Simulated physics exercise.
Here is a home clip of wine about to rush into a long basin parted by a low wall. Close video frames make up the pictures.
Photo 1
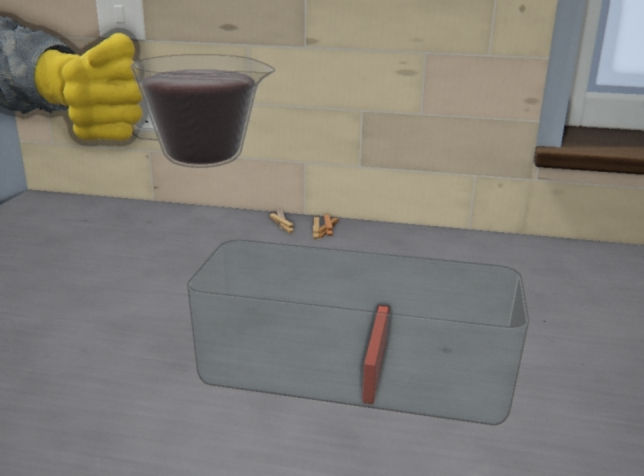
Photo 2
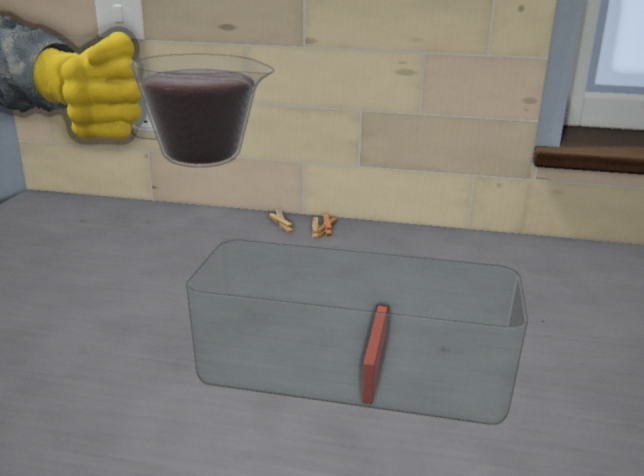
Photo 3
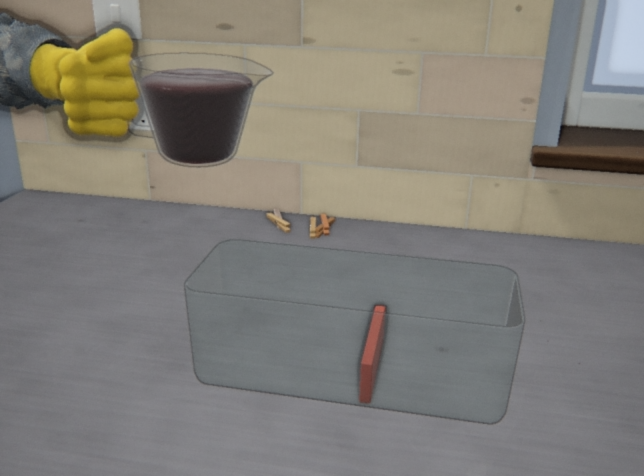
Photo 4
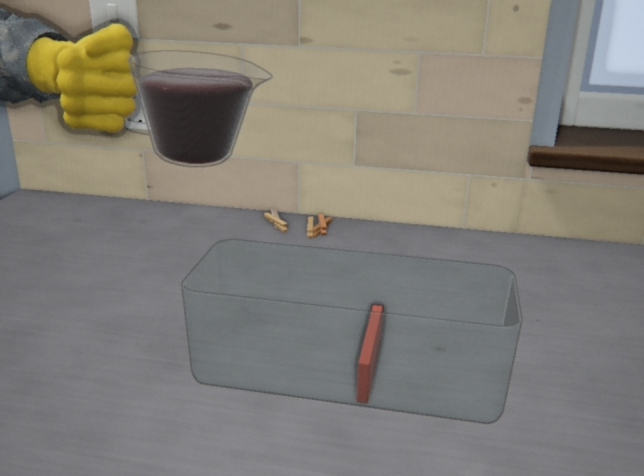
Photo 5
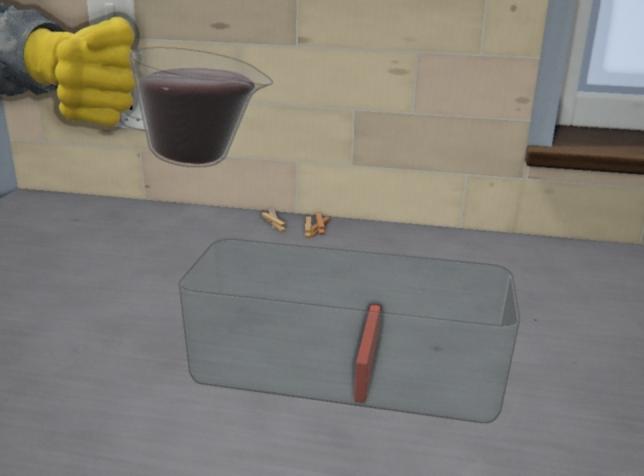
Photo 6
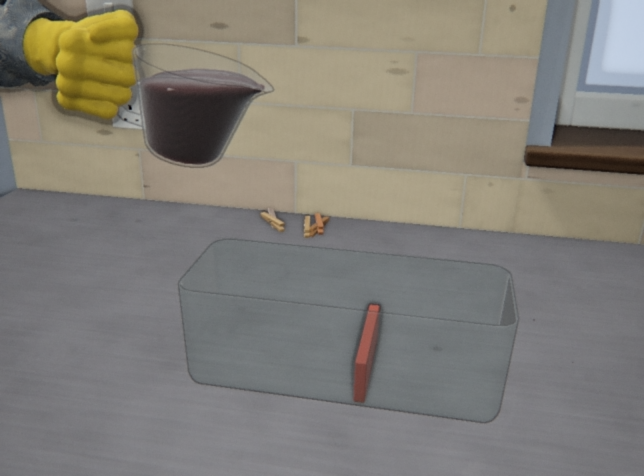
On a grey counter, a yellow-gloved hand slightly tilts a cup of dark liquid rightward.
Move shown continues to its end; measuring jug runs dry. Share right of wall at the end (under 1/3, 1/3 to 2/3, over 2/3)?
Under 1/3.
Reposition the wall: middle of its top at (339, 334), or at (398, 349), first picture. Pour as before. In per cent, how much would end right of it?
That'd be about 45 percent for the first and about 10 percent for the other.
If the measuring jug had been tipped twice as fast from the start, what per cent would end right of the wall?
Roughly 5 in a hundred.
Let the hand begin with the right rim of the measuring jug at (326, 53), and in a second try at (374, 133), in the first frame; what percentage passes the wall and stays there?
First place gives some 60 %, second place some 85 %.
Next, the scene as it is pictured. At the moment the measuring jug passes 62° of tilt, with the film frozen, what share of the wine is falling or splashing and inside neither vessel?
Airborne share: Approx. 25 %.
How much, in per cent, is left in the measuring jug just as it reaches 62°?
Remaining fraction: Approx. 60 %.
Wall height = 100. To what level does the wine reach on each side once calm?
I'd say about 40 for the left and about 0 for the right.
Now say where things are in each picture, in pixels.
The first picture shows tilt 0°; pouring edge (274, 70); surface from (149, 76) to (256, 81); the long basin's rim runs from (206, 264) to (523, 298); the wall's top is at (377, 335).
The second picture shows tilt 1°; pouring edge (274, 70); surface from (148, 75) to (255, 81).
The third picture shows tilt 2°; pouring edge (273, 73); surface from (147, 74) to (254, 82).
The fourth picture shows tilt 5°; pouring edge (272, 77); surface from (146, 74) to (254, 83).
The fifth picture shows tilt 9°; pouring edge (272, 82); surface from (147, 75) to (257, 83).
The sixth picture shows tilt 14°; pouring edge (274, 90); surface from (149, 76) to (265, 86).
A moment on, the tilt is 62° and 61 per cent is still to pour, 14 is left of the wall and 0 right of it.
Next, the tilt is 91° and 11 per cent is still to pour, 73 is left of the wall and 1 right of it.
Then the tilt is 97° and 0 per cent is still to pour, 94 is left of the wall and 3 right of it.
Later the tilt is 97° and 0 per cent is still to pour, 94 is left of the wall and 3 right of it.
At rest 94 per cent lies left of the wall, 3 right of it and 2 outside.
